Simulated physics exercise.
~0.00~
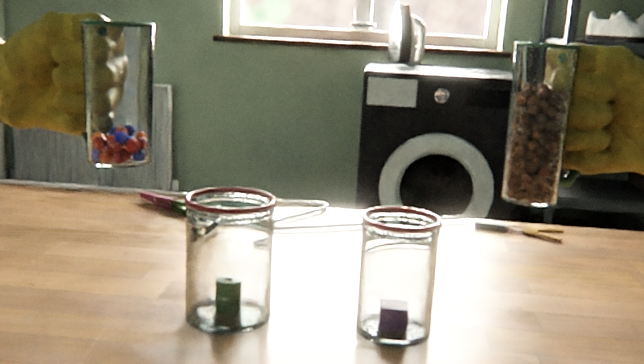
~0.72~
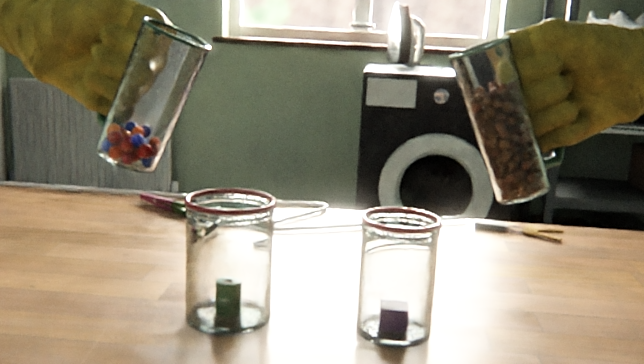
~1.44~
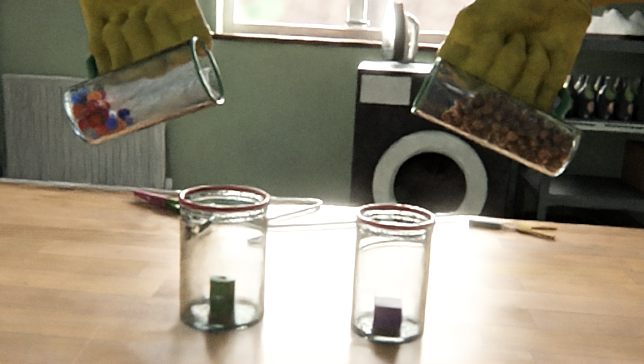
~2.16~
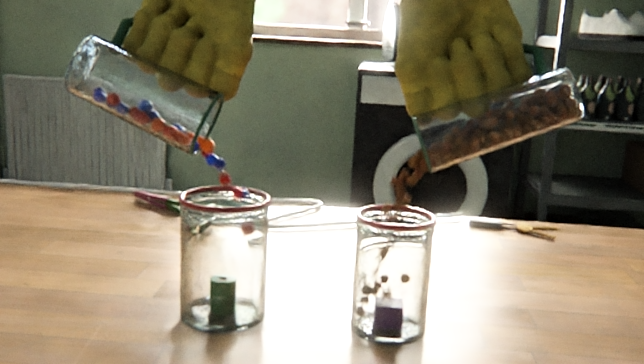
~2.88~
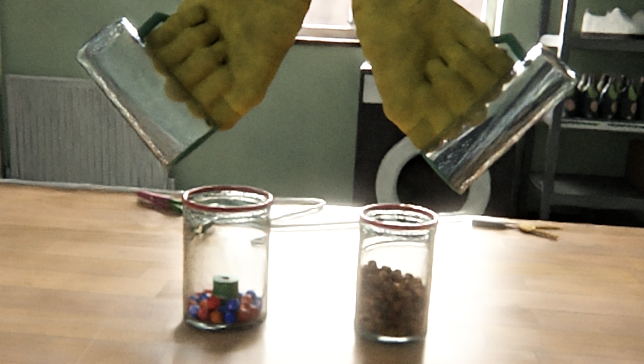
Two gloved hands tip cups into jars, burying the right block but not the left.
